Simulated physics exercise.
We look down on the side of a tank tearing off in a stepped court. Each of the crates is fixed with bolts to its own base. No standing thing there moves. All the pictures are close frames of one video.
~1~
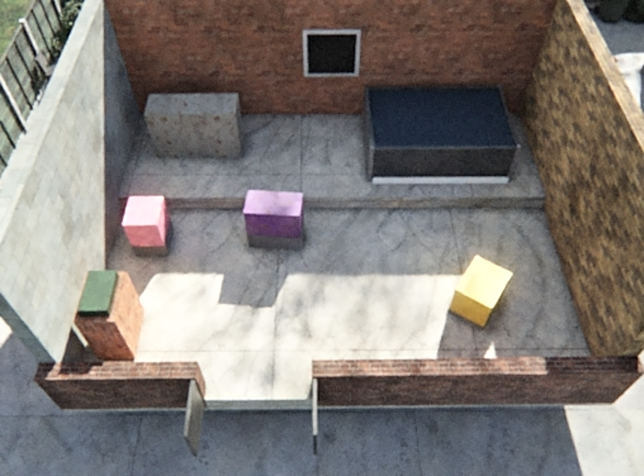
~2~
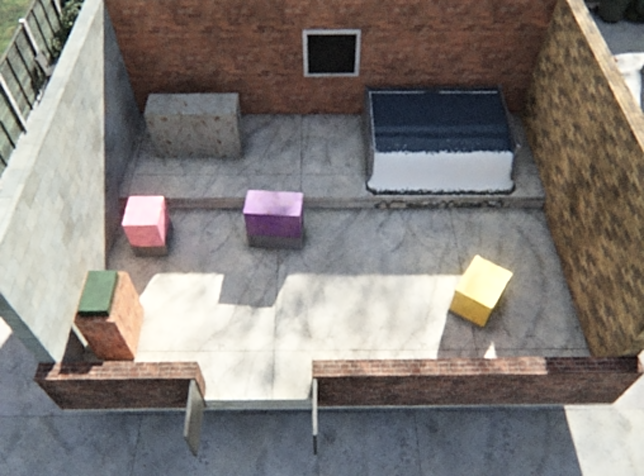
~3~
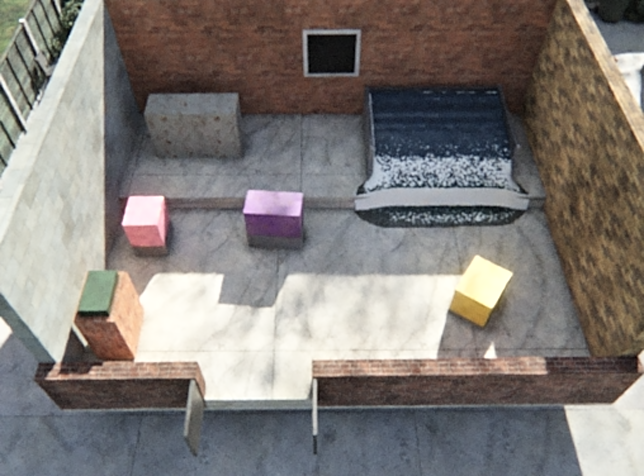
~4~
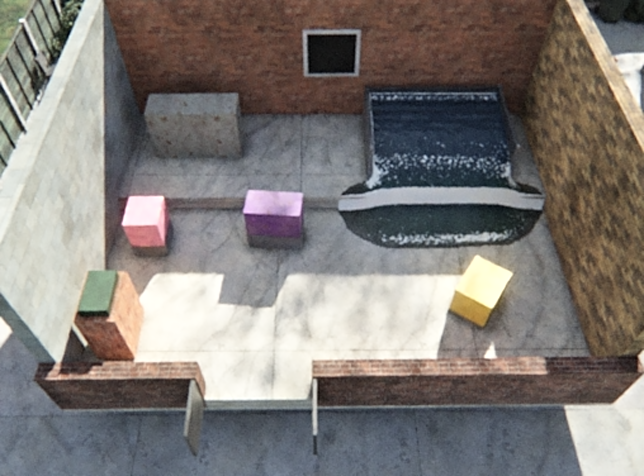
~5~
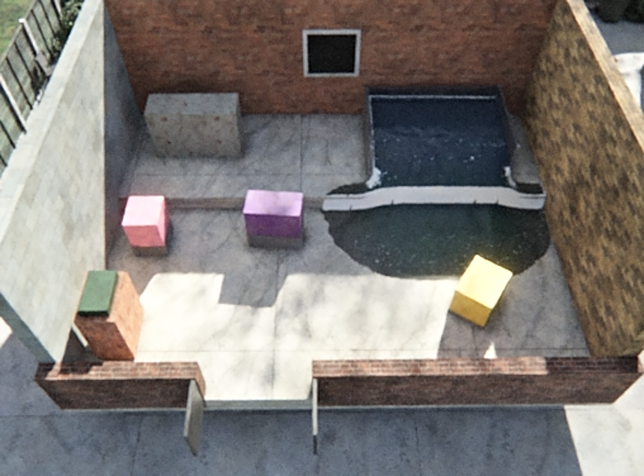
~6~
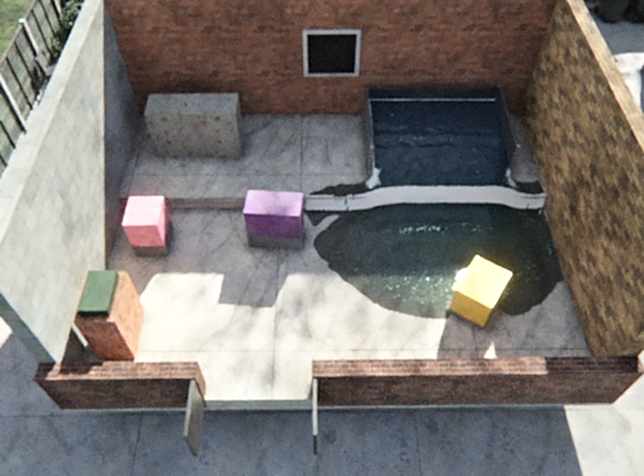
Dark water bursting from the front of a tank in a walled court, spilling over a step and spreading around a yellow block.
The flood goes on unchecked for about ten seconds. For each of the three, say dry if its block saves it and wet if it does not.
In order: As for the pink crate it's untouched by the water; as for the yellow crate it's moistened by the water; as for the purple crate it's untouched by the water.
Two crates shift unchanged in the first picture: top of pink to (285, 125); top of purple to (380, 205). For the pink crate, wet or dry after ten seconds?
The pink is untouched.
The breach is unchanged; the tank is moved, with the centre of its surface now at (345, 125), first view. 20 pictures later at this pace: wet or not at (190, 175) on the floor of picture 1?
By that frame the spot is left unwetted.
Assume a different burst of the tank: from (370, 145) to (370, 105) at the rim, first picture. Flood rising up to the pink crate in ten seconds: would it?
Taking them one by one, the pink crate gets flooded.
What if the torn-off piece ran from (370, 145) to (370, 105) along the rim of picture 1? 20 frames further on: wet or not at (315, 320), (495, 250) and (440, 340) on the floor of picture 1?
First: Reached by the flood. Second: Spared by the leak. Third: Spared by the leak.
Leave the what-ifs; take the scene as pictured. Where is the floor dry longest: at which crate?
That one's the pink-painted one.
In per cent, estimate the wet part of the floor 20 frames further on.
That comes to about 55 per cent.
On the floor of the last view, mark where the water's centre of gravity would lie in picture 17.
Somewhere around (446, 268) in the last view.
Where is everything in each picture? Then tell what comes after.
In the first picture, still water in the tank at (438, 120).
In the second picture, water pours out at (440, 168) and has run to (513, 183).
In the third picture, water pours out at (440, 170) and has run to (520, 209).
In the fourth picture, water pours out at (440, 172) and has run to (535, 217).
In the fifth picture, the front is at (346, 245), out from the gap at (439, 172).
In the sixth picture, water pours out at (439, 172) and has run to (514, 308).
A moment on, water covers 40 % of the floor; the pink crate not reached, the yellow crate water round its plinth, the purple crate water round its plinth.
Next, water covers 45 % of the floor; the pink crate not reached, the yellow crate water round its plinth, the purple crate water round its plinth.
Then, water covers 55 % of the floor; the pink crate not reached, the yellow crate water round its plinth, the purple crate water round its plinth.
Later, water covers 70 % of the floor; the pink crate water round its plinth, the yellow crate water round its plinth, the purple crate water round its plinth.
In the end, water covers 70 % of the floor; the pink crate stayed above the water, the yellow crate was topped, the purple crate stayed above the water.
